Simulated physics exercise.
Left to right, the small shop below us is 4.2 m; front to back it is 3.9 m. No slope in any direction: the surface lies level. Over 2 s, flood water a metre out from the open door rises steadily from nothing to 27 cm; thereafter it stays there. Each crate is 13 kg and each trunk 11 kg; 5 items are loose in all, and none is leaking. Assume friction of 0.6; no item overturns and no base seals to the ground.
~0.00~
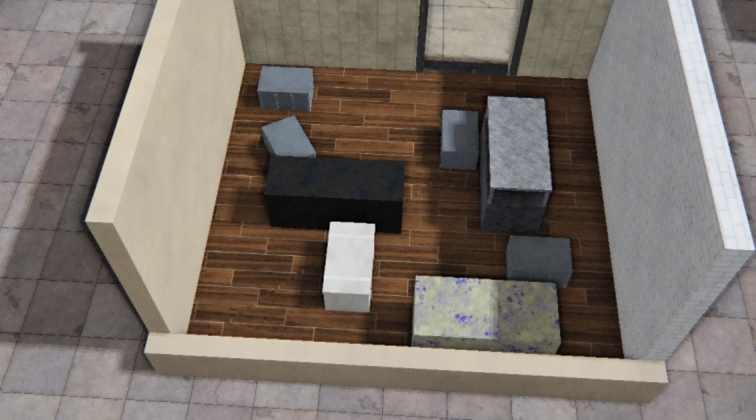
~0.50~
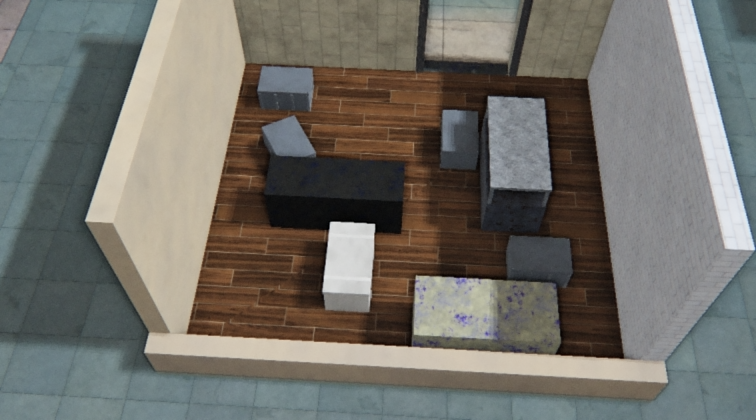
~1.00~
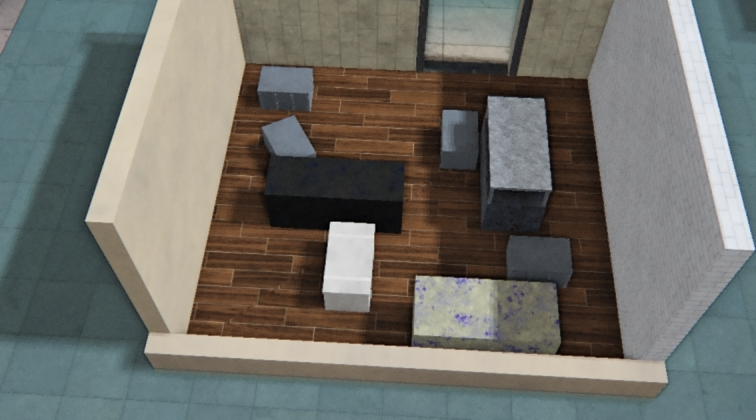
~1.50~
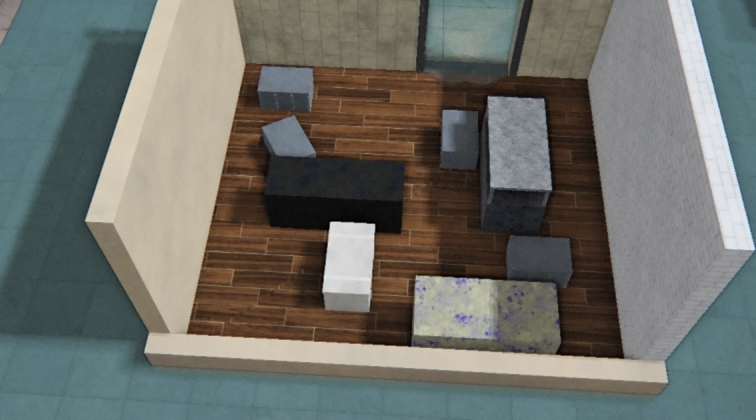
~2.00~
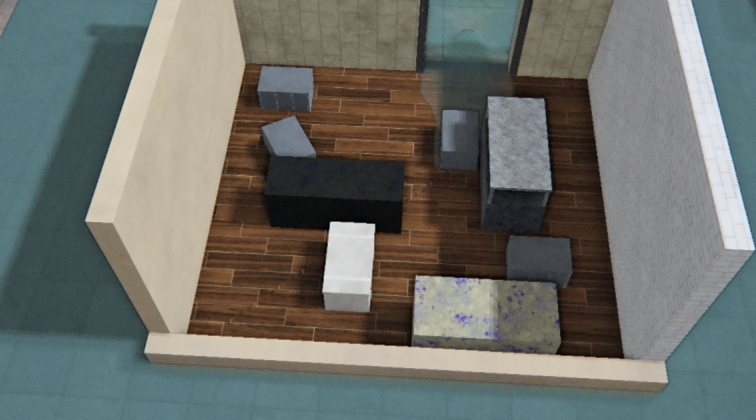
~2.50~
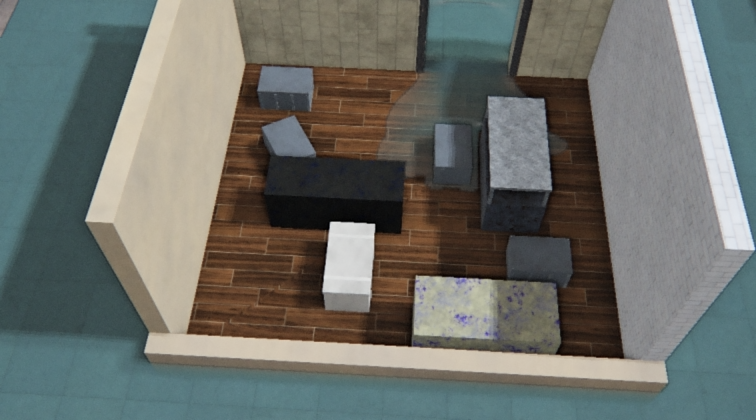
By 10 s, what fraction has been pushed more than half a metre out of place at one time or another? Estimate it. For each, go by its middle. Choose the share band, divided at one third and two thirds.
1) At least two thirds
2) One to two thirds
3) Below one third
Answer: 1.
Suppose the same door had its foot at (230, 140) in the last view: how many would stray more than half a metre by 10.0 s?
Then 4.
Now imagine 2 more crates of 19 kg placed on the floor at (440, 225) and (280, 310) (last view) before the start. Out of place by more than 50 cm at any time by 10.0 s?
In turn: Past it, more.
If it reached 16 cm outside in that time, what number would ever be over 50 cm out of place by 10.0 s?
Under that setup the answer is 2.
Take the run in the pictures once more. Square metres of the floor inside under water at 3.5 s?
Close to 6.5 m2, I'd say.
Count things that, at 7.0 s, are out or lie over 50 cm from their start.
I make it 3 by then.
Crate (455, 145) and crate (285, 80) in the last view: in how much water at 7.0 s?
Roughly 6 and 6 cm.
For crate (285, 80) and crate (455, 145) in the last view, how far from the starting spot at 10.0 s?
One is off by 140 cm, the other by 200 cm, in the order asked.
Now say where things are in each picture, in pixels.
The first picture shows a crate at (460, 131) rests on the ground; a crate at (541, 254) rests on the ground; water covers 0.0 m2; 0 of 5 have shifted.
The second picture shows a crate at (460, 131), on the bottom; a crate at (541, 254) rests on the ground; 0.0 m2 under water; 0 of 5 have shifted.
The third picture shows a crate at (460, 131) rests on the ground; a crate at (541, 254), on the bottom; 0.0 m2 under water; 0 of 5 have shifted.
The fourth picture shows a crate at (460, 131), on the bottom; a crate at (541, 254) rests on the ground; water covers 0.1 m2; 0 of 5 have shifted.
The fifth picture shows a crate at (460, 131), on the bottom; a crate at (541, 254), on the bottom; 0.9 m2 under water; 0 of 5 have shifted.
The sixth picture shows a crate at (453, 145), on the bottom, 23 cm from its start; a crate at (541, 254) rests on the ground; water covers 2.3 m2; 1 of 5 have shifted.
After 3.5 s 1 of 5 are over 50 cm from their spots; 0 afloat.
After 4.5 s 2 of 5 are over 50 cm from their spots; 0 afloat.
After 7.0 s 3 of 5 are over 50 cm from their spots; 4 afloat.
After 10.0 s 4 of 5 are over 50 cm from their spots, and 5 have been at some point; 5 afloat.
